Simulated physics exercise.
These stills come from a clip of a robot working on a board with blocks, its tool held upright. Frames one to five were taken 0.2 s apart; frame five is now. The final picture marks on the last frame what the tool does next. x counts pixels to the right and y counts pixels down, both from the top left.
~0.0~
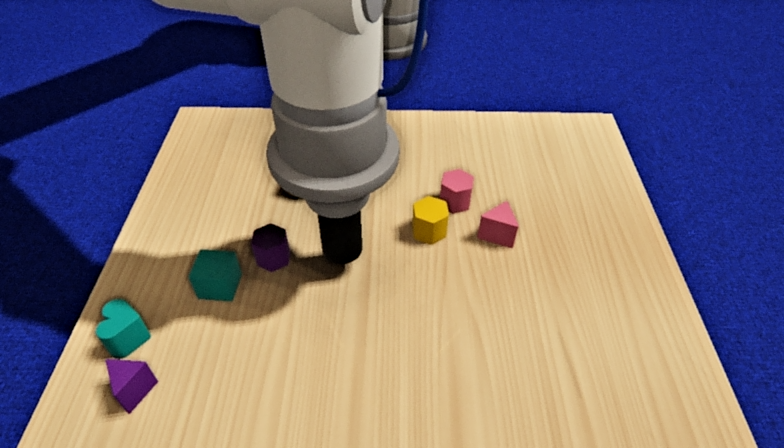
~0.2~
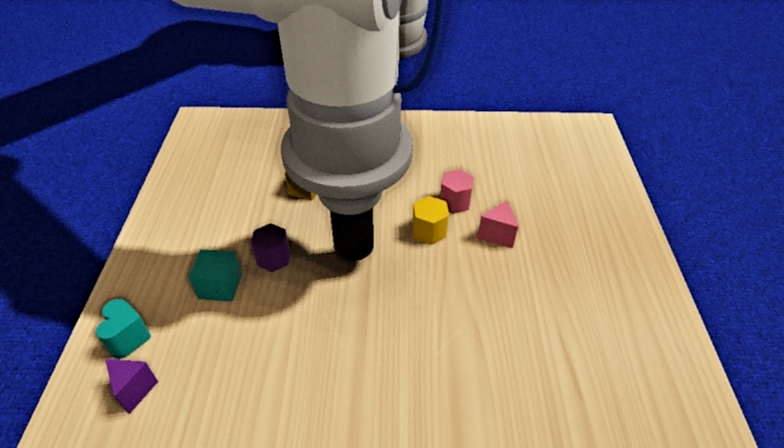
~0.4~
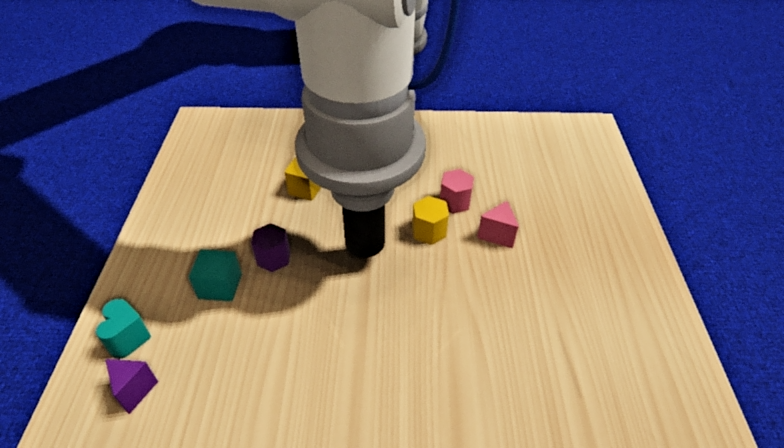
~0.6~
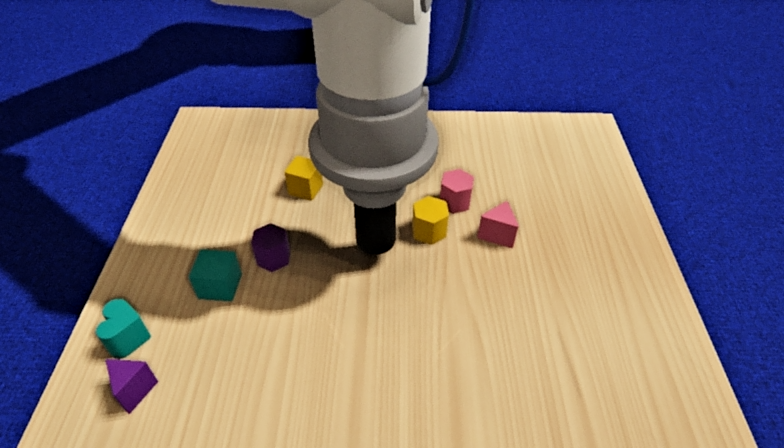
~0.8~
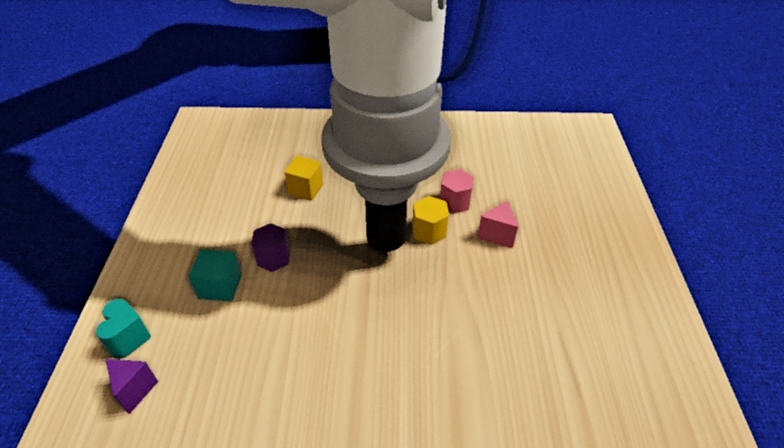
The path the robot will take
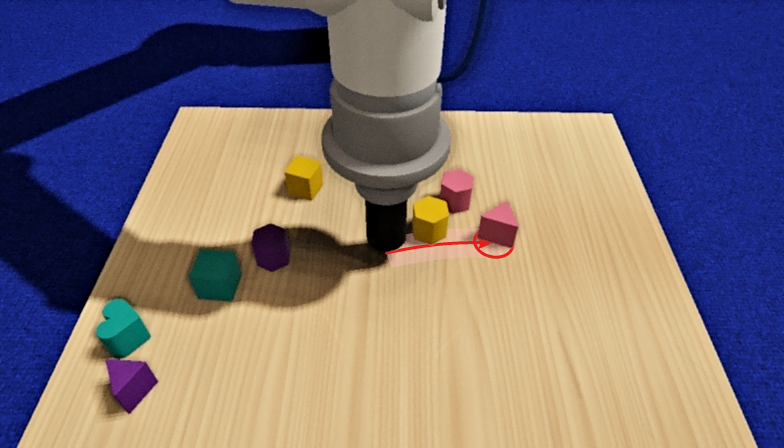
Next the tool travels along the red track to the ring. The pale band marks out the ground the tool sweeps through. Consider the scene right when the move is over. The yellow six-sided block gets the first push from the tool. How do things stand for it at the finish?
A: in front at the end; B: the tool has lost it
B
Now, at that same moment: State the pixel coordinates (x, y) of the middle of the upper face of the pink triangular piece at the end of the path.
Its top middle is near (534, 210).
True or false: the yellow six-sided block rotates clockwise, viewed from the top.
It is false.
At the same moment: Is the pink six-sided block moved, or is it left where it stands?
By the end it has moved.
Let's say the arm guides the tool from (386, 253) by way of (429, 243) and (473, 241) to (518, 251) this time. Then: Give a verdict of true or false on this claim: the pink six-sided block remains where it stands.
It is false.
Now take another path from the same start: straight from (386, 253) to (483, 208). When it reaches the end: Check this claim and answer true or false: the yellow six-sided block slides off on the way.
The claim does not hold.
Path on the board, from (386, 253) via (440, 244), ending at (494, 243).
The first path, step by step. One third of the way, tool (423, 231); yellow six-sided block (445, 202), turned 20° anticlockwise.
Two thirds of the way, tool (461, 227); yellow six-sided block (470, 196), turned 60° anticlockwise; pink six-sided block (462, 172), turned 30° anticlockwise.
At the end, tool (497, 227); yellow six-sided block (476, 195), turned 85° anticlockwise; pink six-sided block (462, 172), turned 30° anticlockwise; pink triangular piece (534, 210), turned 15° anticlockwise.
